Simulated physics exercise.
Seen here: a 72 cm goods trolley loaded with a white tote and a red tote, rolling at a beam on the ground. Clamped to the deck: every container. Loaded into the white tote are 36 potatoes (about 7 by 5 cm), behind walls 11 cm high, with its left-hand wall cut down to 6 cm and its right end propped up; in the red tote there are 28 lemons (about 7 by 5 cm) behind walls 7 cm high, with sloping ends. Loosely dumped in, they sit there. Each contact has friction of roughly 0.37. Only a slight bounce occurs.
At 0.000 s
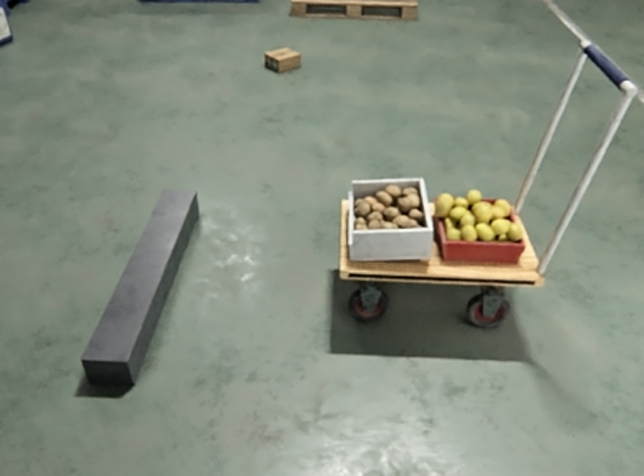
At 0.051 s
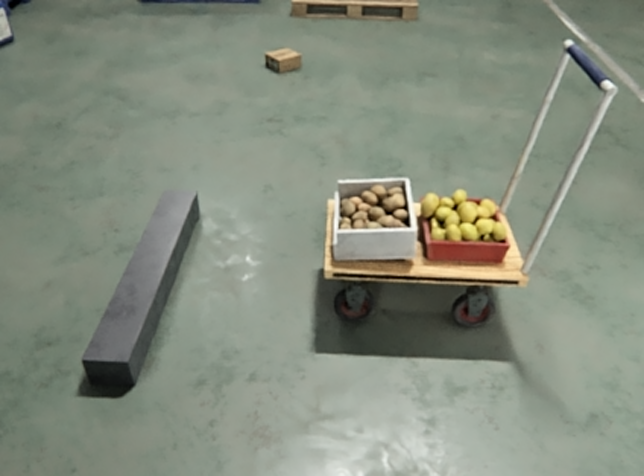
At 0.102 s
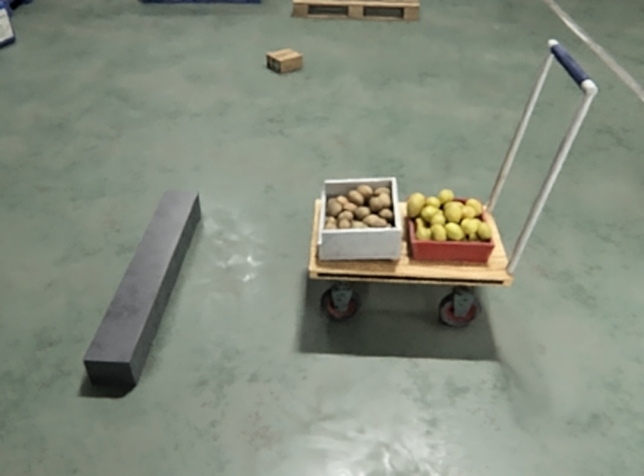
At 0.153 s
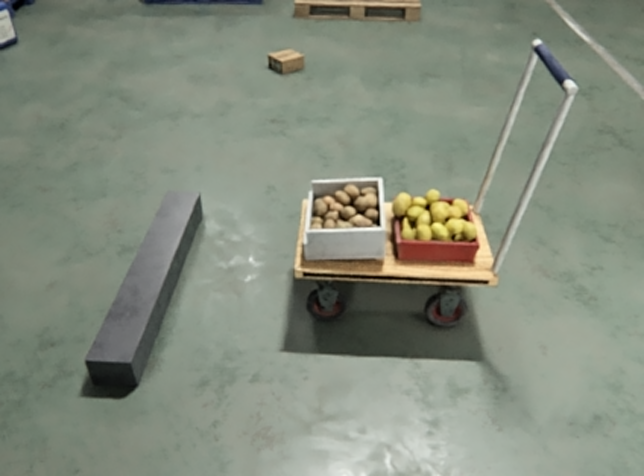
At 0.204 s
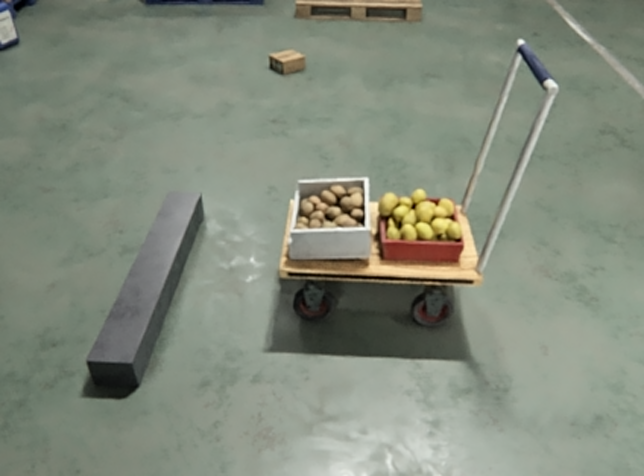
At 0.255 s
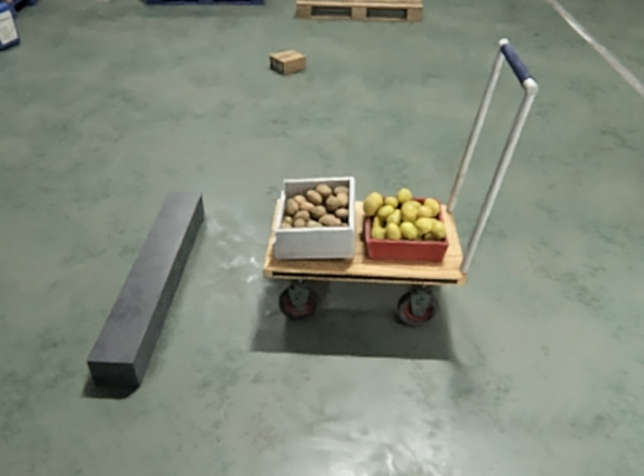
At the start, a wooden-decked trolley carrying a white tote of potatoes and a red tote of lemons stands to the right of a dark beam on the floor. The trolley then rolls steadily leftward, narrowing the gap to the beam, while both totes and their loads ride along in place.
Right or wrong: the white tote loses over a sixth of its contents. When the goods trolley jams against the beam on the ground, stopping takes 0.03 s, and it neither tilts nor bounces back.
Wrong.
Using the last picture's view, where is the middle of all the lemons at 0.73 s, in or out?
I'd put the middle close to (279, 214).
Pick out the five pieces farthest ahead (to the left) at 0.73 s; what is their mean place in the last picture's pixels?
(170, 209).
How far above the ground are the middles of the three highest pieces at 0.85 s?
Around 44 cm high.
After 0.63 s, the wheels strike.
After 0.73 s, 0 of 36 out of the white tote and 1 of 28 out of the red tote.
After 0.85 s, 2 of 36 out of the white tote and 2 of 28 out of the red tote.
After 1.08 s, 2 of 36 out of the white tote and 3 of 28 out of the red tote.
Final count (at 1.59 s), 2 of 36 out of the white tote and 3 of 28 out of the red tote. Asked share, 2 of 36, 6 per cent.
